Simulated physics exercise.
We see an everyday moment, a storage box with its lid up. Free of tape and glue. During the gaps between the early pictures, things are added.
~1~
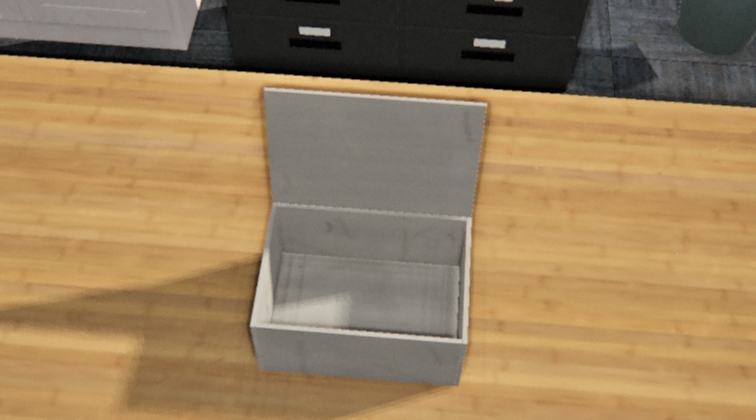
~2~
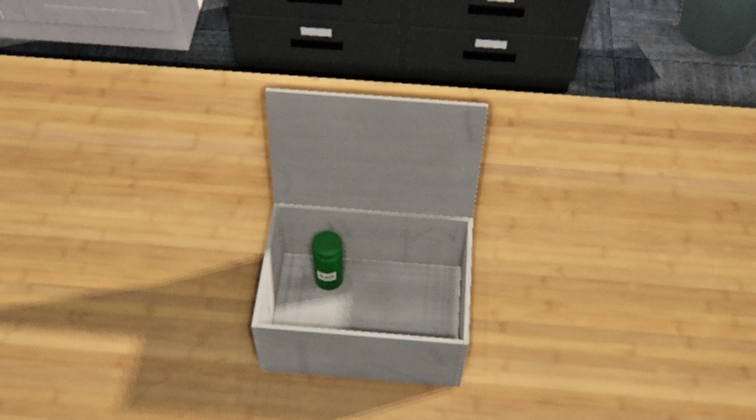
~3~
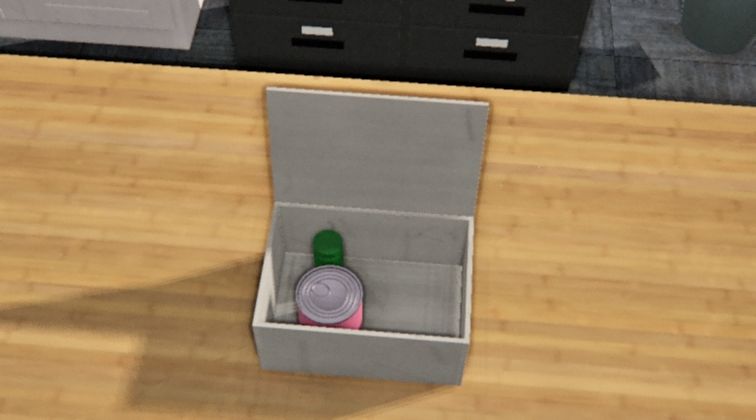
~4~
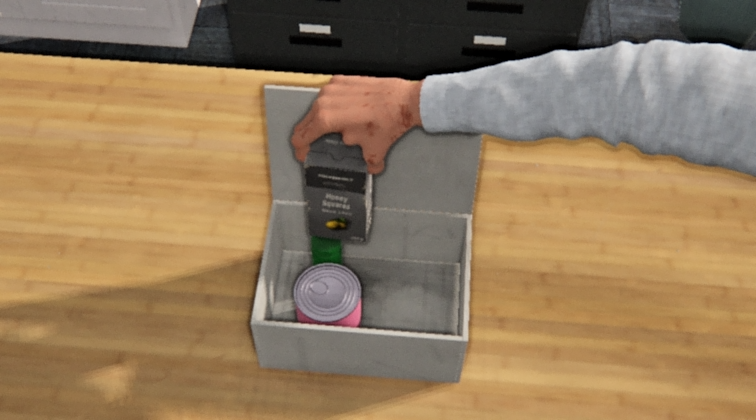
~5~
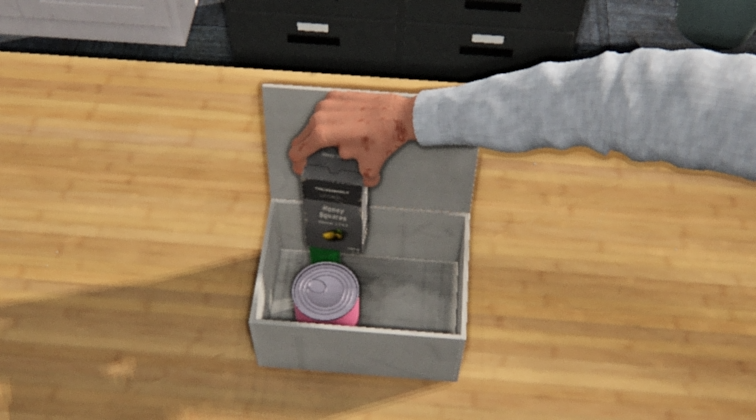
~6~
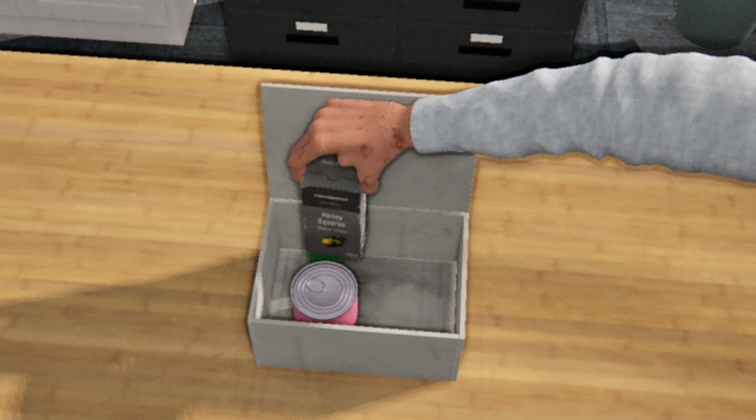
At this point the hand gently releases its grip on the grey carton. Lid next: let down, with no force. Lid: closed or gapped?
Pretty clearly the lid lies closed.
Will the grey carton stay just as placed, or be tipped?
Result: It leans over.
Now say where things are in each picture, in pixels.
The last thing is not in view yet, in the first frame.
The last thing is not in view yet, in the second frame.
The last thing is not in view yet; pink tin (330, 311), in the third frame.
Still above its spot; grey carton (341, 188); pink tin (329, 309), in the fourth frame.
Still above its spot; grey carton (337, 200); pink tin (327, 307), in the fifth frame.
In place under the hand; grey carton (336, 206); pink tin (325, 307), in the sixth frame.
Then, 0.90 s later than the last frame, lid starting down; grey carton on its side near (392, 270); green shaker tilted by 15°.
Then, 1.70 s later than the last frame, lid 52° above the rim; grey carton on its side near (392, 270); green shaker moved a little.
When it is over, lid shut; lying over in the box, grey carton; the other 2 as before. End places, in pixels of the last picture, grey carton near (392, 270).
